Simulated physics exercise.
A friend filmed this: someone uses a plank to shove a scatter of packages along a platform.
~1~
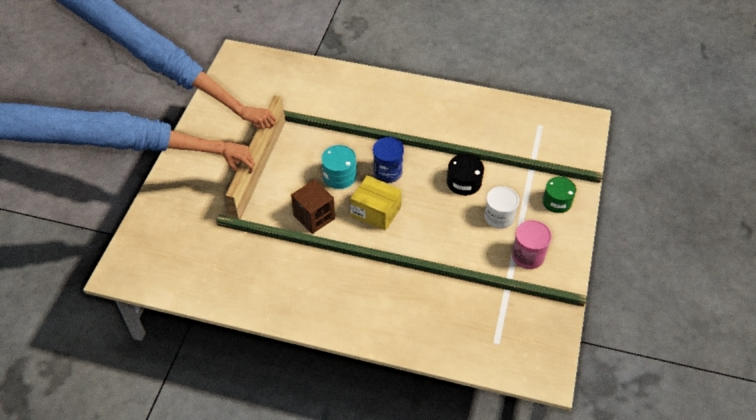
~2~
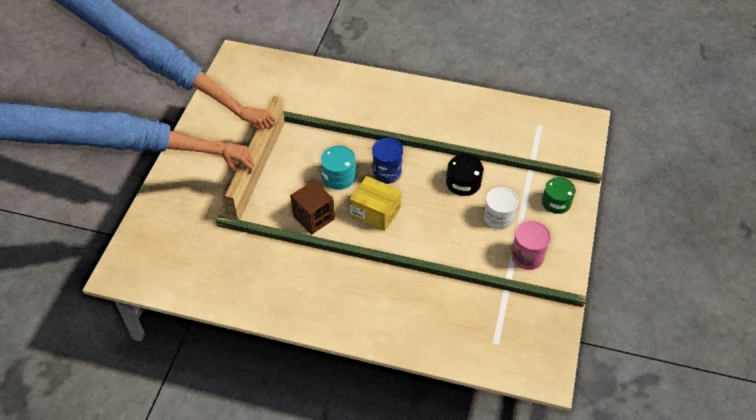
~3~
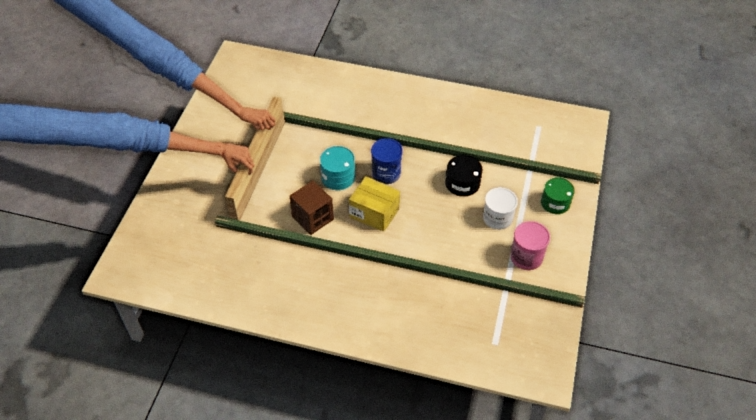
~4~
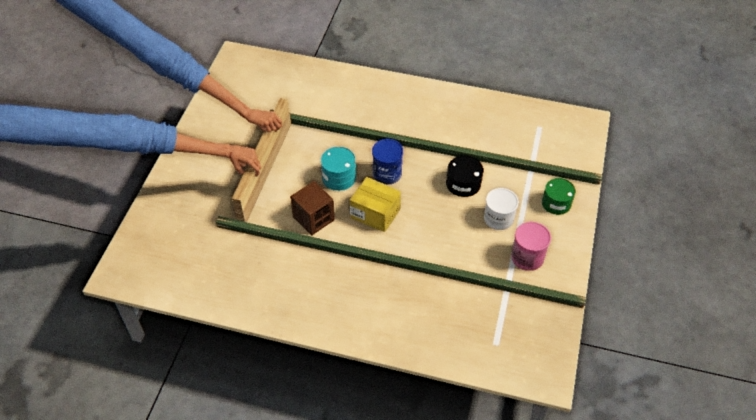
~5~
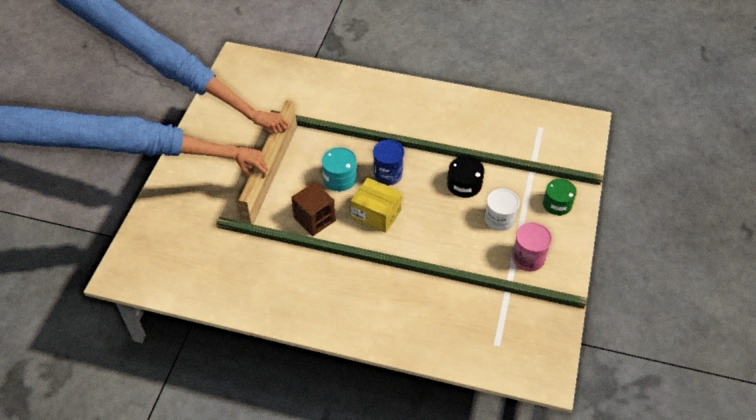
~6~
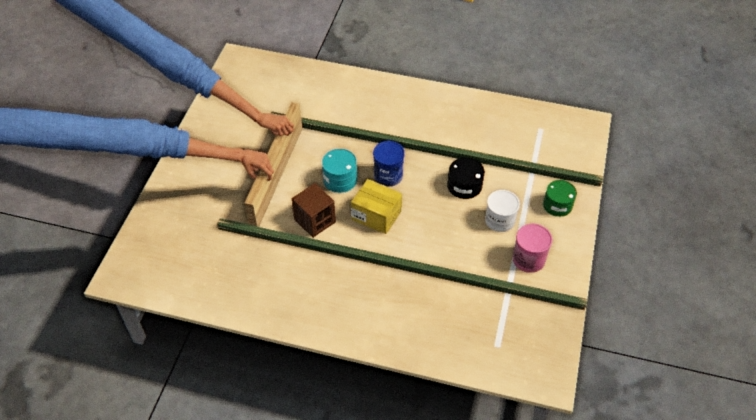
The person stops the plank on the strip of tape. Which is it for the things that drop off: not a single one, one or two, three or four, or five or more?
It is one or two.
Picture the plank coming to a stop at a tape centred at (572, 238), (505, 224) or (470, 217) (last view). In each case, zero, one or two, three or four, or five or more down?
In the order of the places given: 5 or more; not one; none at all.
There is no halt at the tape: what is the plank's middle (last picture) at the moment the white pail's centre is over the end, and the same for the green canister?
For the white pail, about (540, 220); for the green canister, about (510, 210).
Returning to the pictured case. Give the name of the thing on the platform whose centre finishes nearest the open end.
It's the pink pail.
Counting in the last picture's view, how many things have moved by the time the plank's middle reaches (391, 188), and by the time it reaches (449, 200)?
Tally: 4; 6.
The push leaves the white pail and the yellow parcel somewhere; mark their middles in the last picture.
The first comes to rest at (577, 224), and the second at (557, 244).
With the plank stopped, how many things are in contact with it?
That makes 3.
A little later, none off yet; green canister at rest near (560, 198); pink pail at rest near (532, 249); white pail at rest near (502, 211).
Next, none off yet; green canister moving near (563, 199); pink pail shifted a little near (541, 254); white pail shifted about its own width near (530, 216).
When it is over, the number that fall off is one or two; down, green canister.
